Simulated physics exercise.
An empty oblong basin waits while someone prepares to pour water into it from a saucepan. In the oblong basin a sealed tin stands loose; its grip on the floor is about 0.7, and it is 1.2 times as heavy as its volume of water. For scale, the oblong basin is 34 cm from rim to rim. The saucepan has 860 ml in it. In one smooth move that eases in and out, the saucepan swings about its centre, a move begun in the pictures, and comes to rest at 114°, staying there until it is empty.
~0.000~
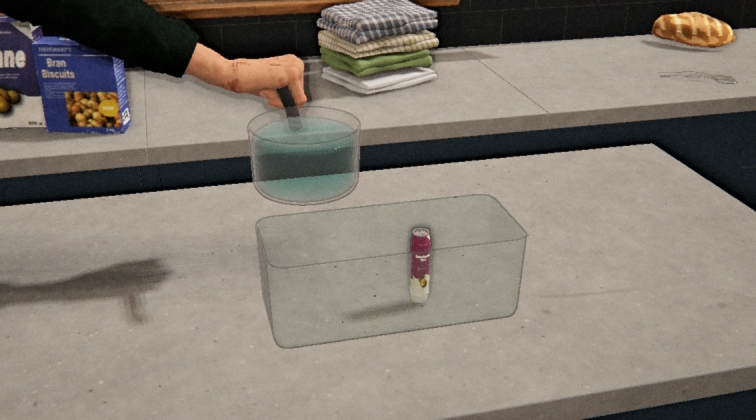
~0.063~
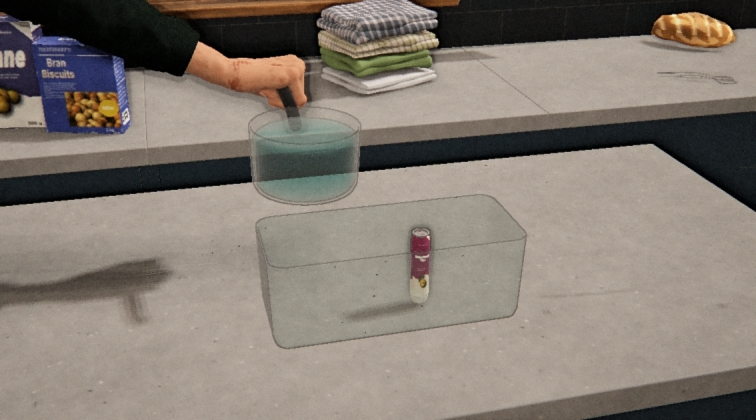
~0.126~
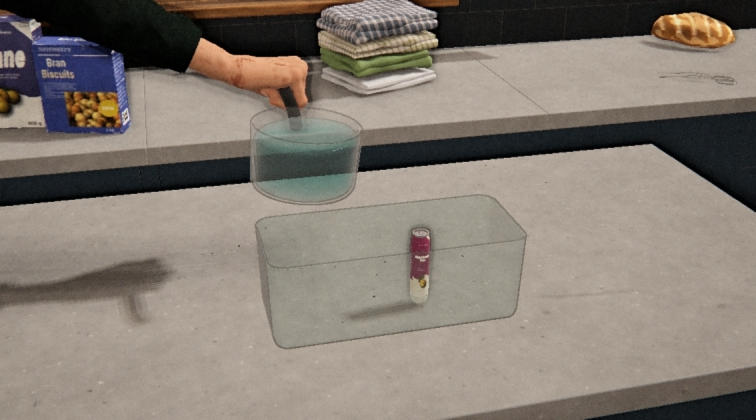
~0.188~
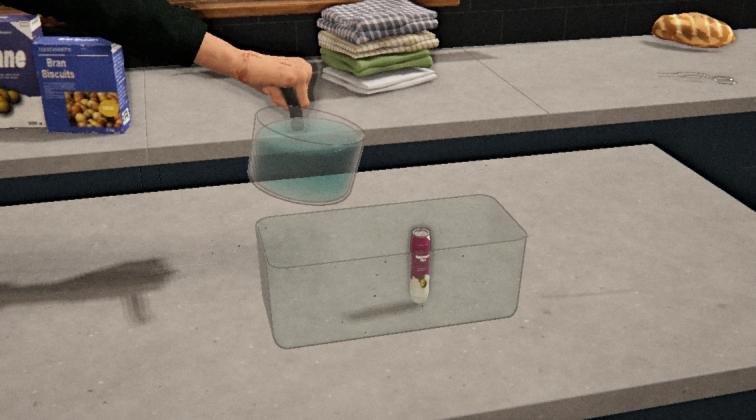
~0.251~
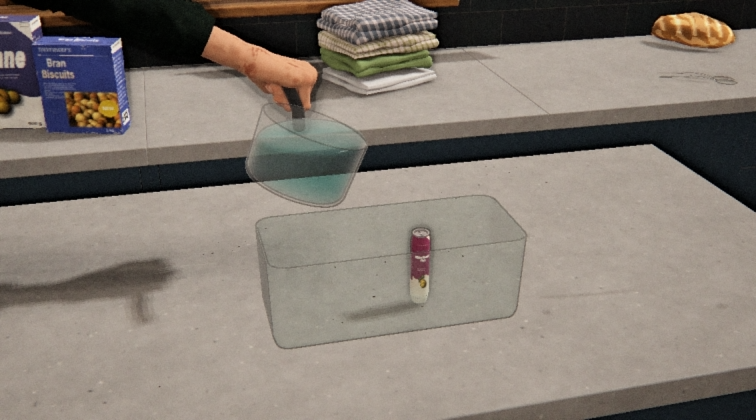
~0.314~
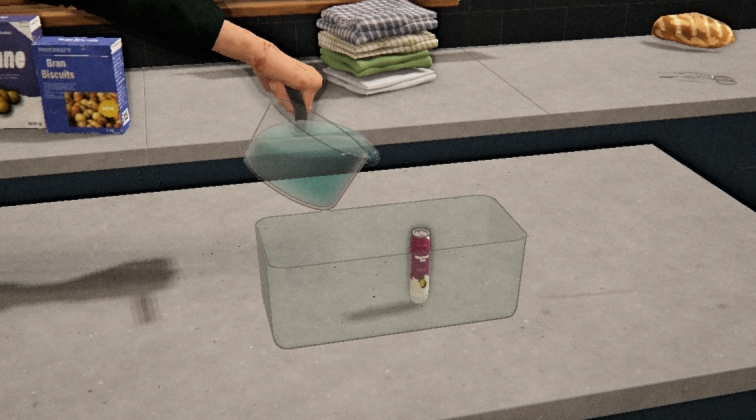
The clip shows a hand holding a clear saucepan of blue-green liquid above a transparent oblong basin with a small maroon-and-white tin, then smoothly tilting the pan to the right until a little liquid passes over its edge.
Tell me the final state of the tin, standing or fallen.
The tin ends fallen.
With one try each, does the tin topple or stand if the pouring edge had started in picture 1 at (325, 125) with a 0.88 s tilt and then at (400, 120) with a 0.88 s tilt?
The tin stays vertical the first time and stays vertical the second time.
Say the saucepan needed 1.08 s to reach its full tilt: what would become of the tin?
Well, the tin simply tips.
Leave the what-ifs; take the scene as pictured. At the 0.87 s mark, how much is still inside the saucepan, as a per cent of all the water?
Close to 4 in a hundred.
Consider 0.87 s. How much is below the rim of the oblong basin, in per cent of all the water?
92 per cent or thereabouts.
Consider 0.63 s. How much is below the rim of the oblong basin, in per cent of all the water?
At that time the basin holds about 40 per cent of the liquid.
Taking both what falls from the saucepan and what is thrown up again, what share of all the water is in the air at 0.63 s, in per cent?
Roughly 30 %.
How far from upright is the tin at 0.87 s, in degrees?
The lean is some 70° away from upright.
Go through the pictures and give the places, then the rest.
Tilt 0°; pouring edge (358, 121); surface from (251, 137) to (355, 128); the oblong basin's rim runs from (262, 244) to (510, 216); the tin's top is at (421, 235), in the first picture.
Tilt 1°; pouring edge (358, 123); surface from (252, 136) to (356, 129), in the second picture.
Tilt 6°; pouring edge (360, 127); surface from (253, 136) to (357, 130), in the third picture.
Tilt 12°; pouring edge (363, 133); surface from (255, 137) to (360, 131), in the fourth picture.
Tilt 21°; pouring edge (365, 142); surface from (254, 139) to (361, 135); 1 per cent is over the edge, in the fifth picture.
Tilt 32°; pouring edge (365, 152); surface from (251, 141) to (361, 143); 5 per cent is over the edge, in the sixth picture.
By 0.63 s the tilt is 93° and 29 per cent is still to pour; the tin stands where it began.
By 0.87 s the tilt is 114° and 4 per cent is still to pour; the tin lies on its side.
By 1.11 s the tilt is 114° and 0 per cent is still to pour; the tin lies on its side.
By 1.38 s the tilt is 114° and 0 per cent is still to pour; the tin lies on its side.
At rest the tin lies on its side.
